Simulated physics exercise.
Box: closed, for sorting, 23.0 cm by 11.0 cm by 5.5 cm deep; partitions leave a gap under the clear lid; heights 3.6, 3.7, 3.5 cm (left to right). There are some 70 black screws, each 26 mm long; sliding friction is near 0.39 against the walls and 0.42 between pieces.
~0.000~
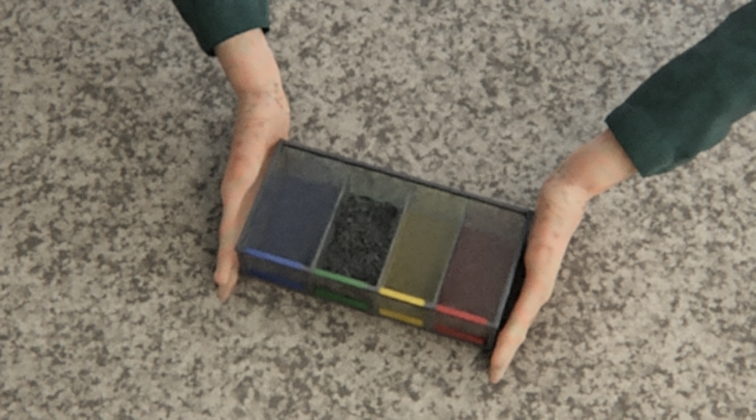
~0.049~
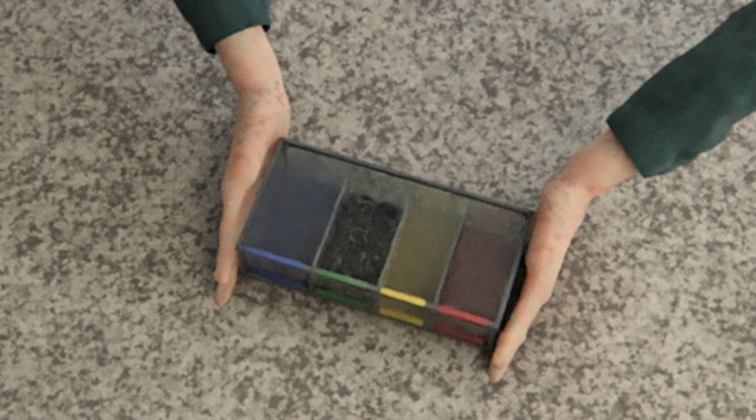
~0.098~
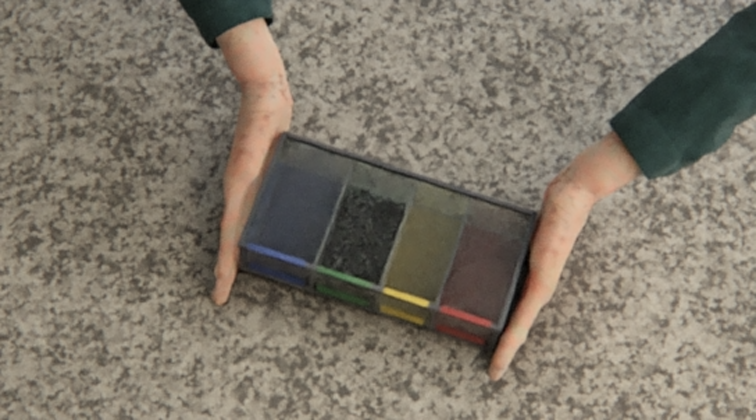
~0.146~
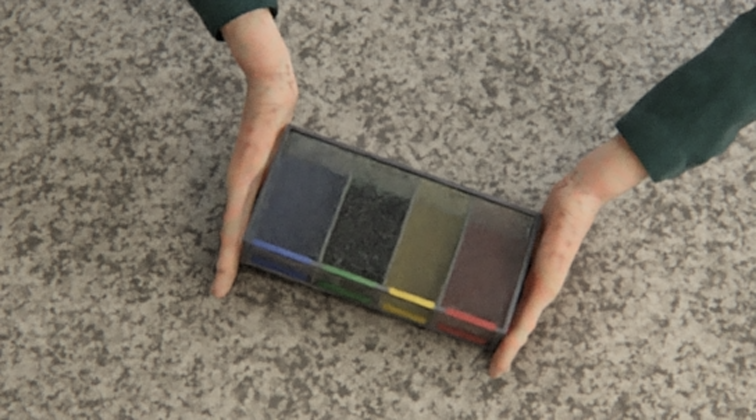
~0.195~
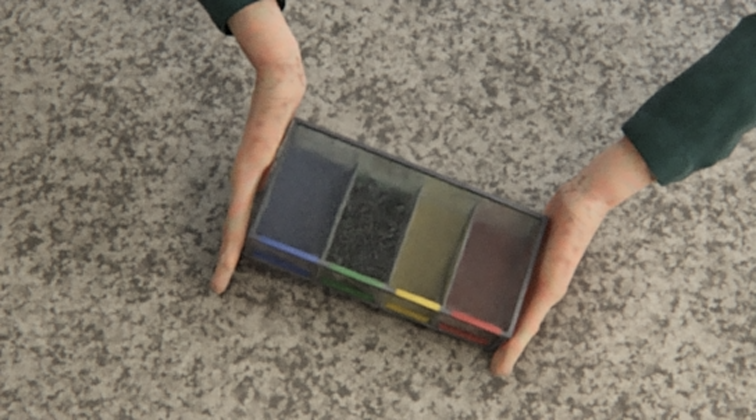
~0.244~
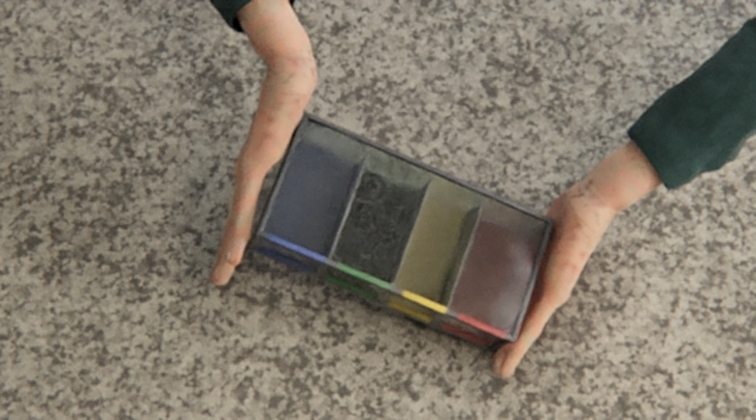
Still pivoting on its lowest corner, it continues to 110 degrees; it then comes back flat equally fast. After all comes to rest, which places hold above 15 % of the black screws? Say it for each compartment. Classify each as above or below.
Classification: Red above, blue below, green above, yellow below.
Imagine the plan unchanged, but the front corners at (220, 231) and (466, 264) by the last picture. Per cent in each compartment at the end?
Red = 0 %; blue = 80 %; green = 20 %; yellow = 0 %.
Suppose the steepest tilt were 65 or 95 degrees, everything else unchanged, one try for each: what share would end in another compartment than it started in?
About 0 and 45 per cent.
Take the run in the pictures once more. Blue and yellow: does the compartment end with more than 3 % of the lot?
For blue, it does not, for yellow, it does.
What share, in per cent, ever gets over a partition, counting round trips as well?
About 55 %.
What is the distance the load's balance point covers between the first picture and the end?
6.5 cm.
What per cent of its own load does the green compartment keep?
That comes out at about 40 percent.
After 1.21 s, tilt 110 degrees; red 10 %, green 65 %, yellow 25 %.
After 1.86 s, tilt 49 degrees; red 45 %, green 45 %, yellow 5 %.
After 2.55 s, tilt 0 degrees; red 45 %, green 45 %, yellow 10 %.
In the end, at 3.1 s, red 45 %, blue 0 %, green 45 %, yellow 10 %.
